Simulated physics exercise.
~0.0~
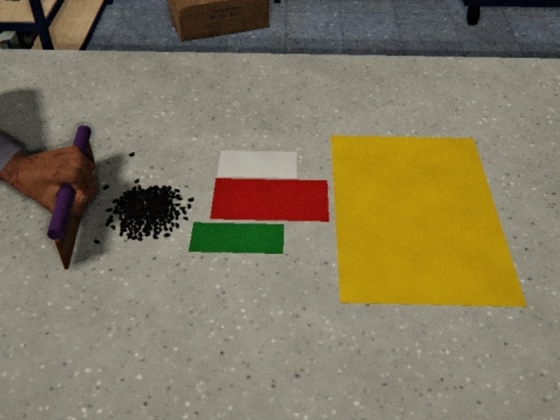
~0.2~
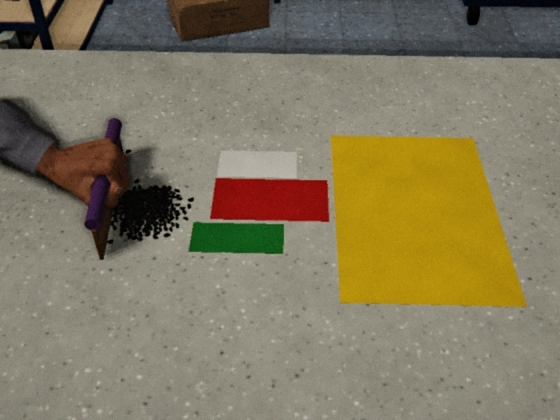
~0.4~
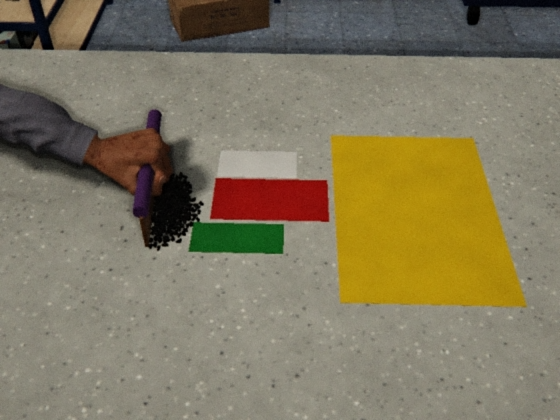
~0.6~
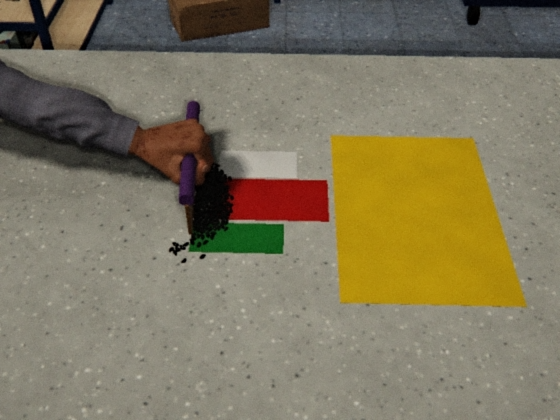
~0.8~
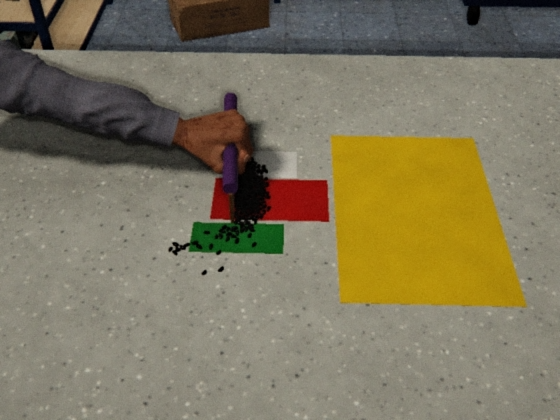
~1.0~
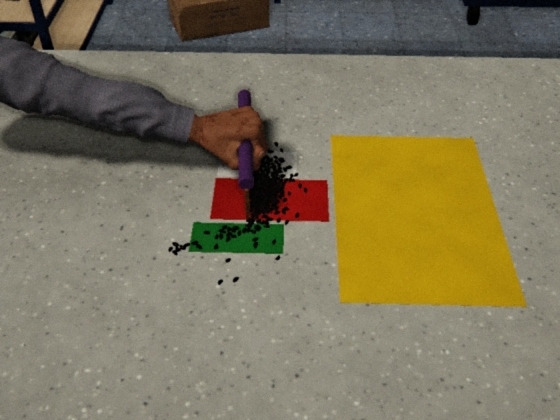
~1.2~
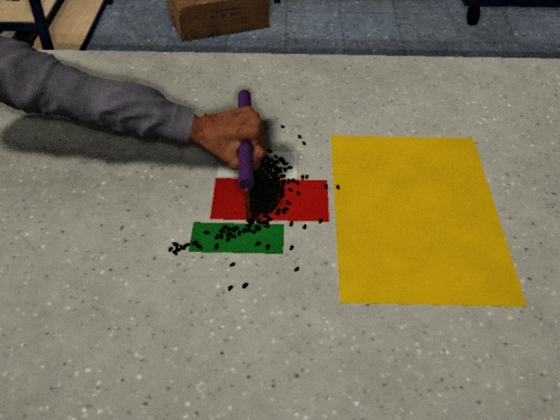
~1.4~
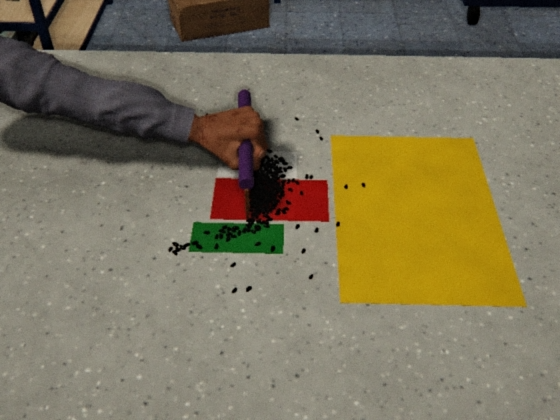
A hand with a purple-handled scraper pushes black beans rightwards over coloured mats, then stops, leaving most around the red one.
